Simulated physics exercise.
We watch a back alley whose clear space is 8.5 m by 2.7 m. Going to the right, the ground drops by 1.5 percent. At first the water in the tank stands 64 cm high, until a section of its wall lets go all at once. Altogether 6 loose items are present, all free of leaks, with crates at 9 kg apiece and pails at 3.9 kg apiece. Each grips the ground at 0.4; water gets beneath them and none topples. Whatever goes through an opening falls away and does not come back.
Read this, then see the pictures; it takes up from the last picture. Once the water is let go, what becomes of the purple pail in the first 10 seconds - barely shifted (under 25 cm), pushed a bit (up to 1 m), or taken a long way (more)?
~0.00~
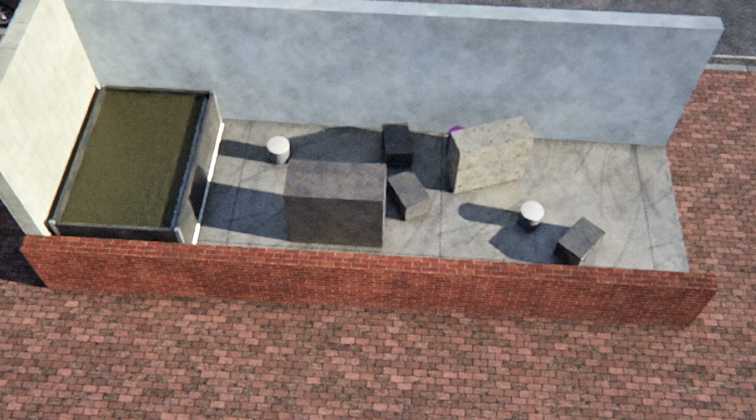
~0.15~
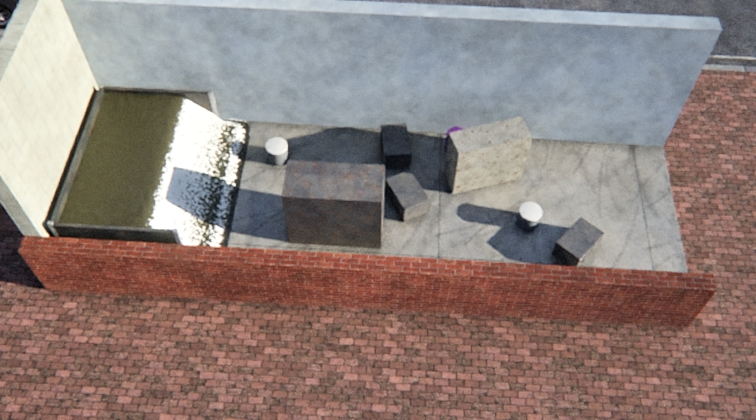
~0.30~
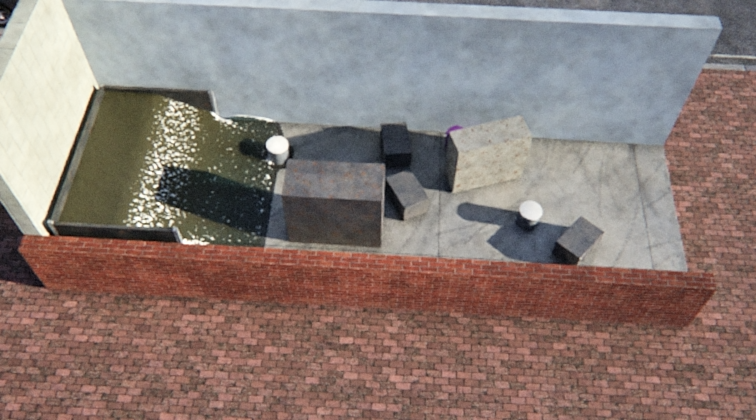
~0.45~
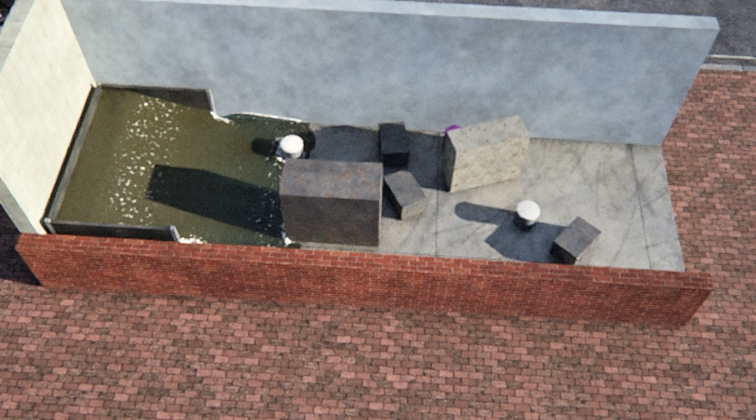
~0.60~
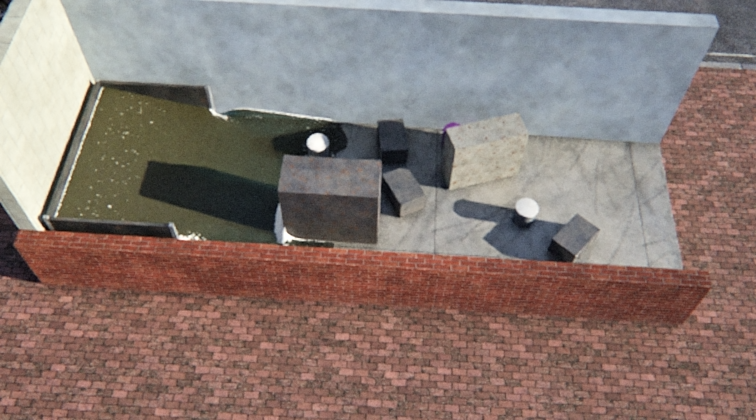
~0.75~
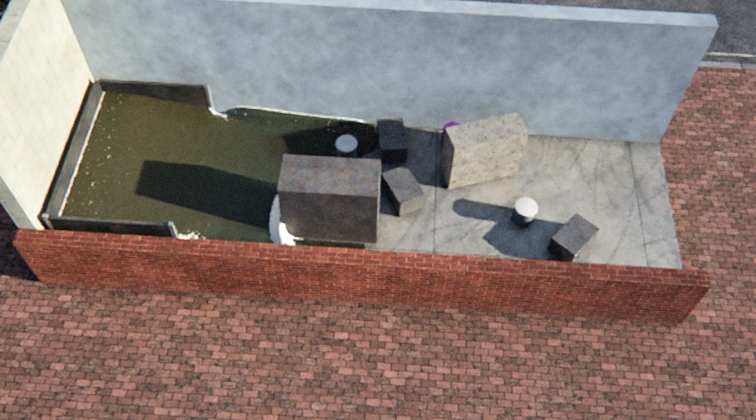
It is taken a long way.
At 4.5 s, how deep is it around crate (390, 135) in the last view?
About 19 cm.
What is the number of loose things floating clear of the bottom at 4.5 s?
That would be 2 of them.
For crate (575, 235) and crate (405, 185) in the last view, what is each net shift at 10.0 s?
Log: Item 1 gone out; item 2 gone out.
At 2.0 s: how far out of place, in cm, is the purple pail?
200 cm or so by then.
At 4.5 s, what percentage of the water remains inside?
I'd say some 70 percent hasn't gone yet.
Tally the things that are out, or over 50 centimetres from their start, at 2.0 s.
Count: 5.
After 2.0 s the purple pail is near (573, 132), 1.8 m from its start, afloat; 0 of 6 are out; 4 afloat.
After 4.5 s the purple pail has gone out; 4 of 6 are out; 2 afloat.
After 7.0 s the purple pail has gone out; 4 of 6 are out; 2 afloat.
After 10.0 s the purple pail has gone out; 4 of 6 are out; 2 afloat.
